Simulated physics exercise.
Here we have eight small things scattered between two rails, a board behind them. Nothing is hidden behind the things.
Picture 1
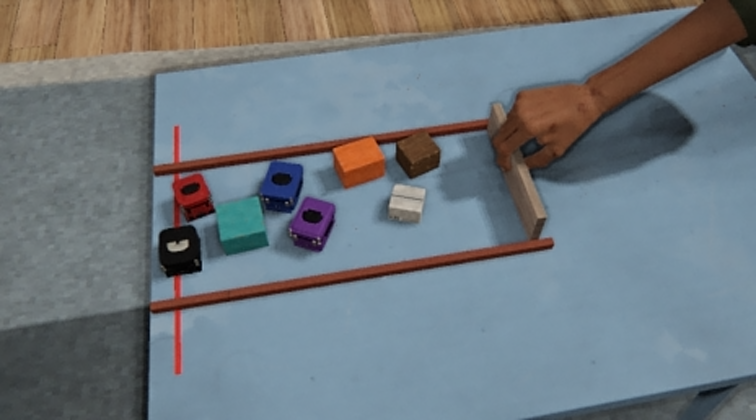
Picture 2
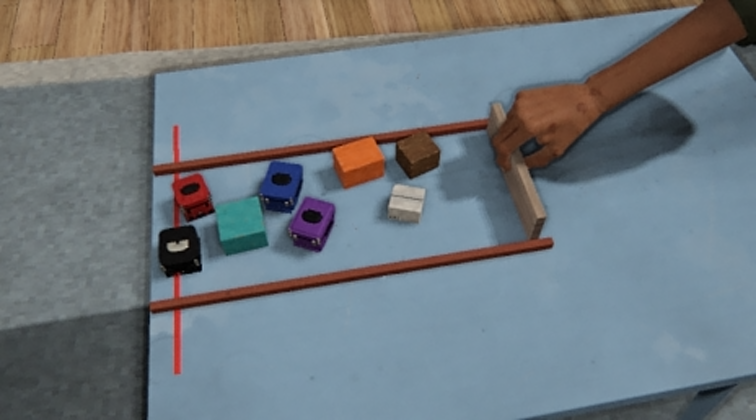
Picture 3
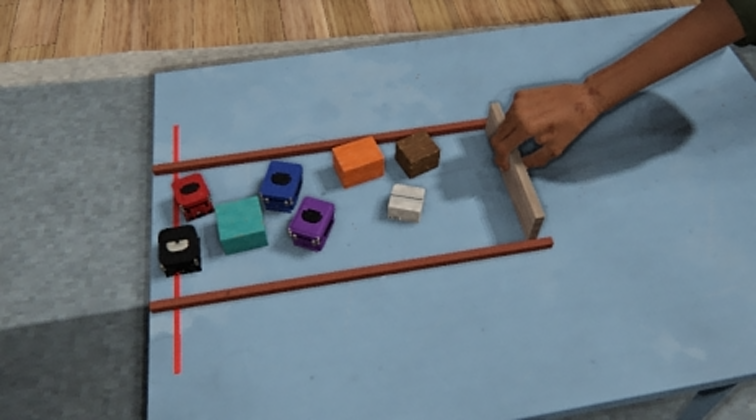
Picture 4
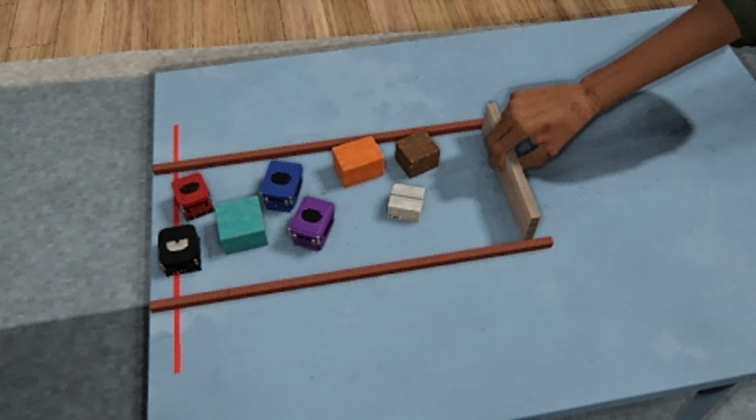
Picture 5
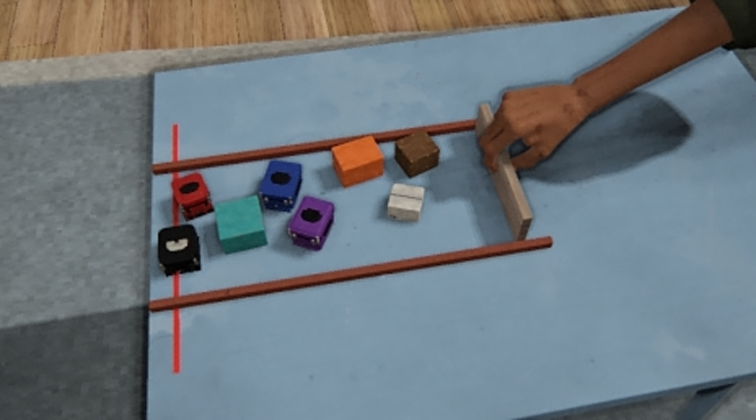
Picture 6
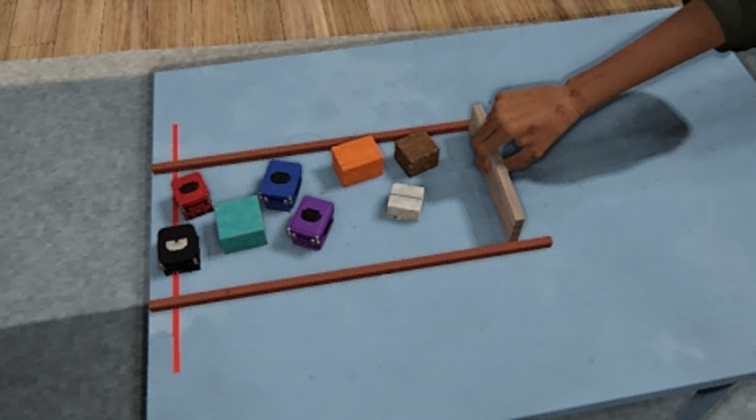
A hand reaches in from the upper right to hold an upright wooden board between two reddish-brown rails on a light blue tabletop, seen from above at an angle. Left of it lie brown, white, orange and turquoise blocks and purple, blue, red and black cases, the last two by a red line. The hand slides the board slightly left; the objects and camera stay still.
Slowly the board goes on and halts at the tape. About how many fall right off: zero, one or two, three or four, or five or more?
The number that fall off is five or more.
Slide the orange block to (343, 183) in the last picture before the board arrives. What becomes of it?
Then it survives.
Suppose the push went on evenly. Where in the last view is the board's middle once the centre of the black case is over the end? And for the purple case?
Near (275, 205) and (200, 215).
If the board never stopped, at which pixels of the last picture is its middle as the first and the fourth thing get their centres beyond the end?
At (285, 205) for the first, at (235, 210) for the fourth.
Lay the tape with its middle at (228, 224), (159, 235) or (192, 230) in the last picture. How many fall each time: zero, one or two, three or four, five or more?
One after another: Three to four; more than four; 5 or more.
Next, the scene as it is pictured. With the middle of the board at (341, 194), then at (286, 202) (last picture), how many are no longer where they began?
By then 5, and 8.
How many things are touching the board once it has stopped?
The number is 2.
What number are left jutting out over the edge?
It comes to 2.
Soon after, none off yet; black case at rest near (180, 250); red case at rest near (192, 196); turquoise block at rest near (241, 225).
After that, none off yet; black case displaced about its own width near (152, 254); red case displaced about its own width near (142, 202); turquoise block displaced about its own width near (192, 232).
In the end, the number that fall off is five or more; gone, orange block, purple case, blue case, turquoise block, red case and black case.
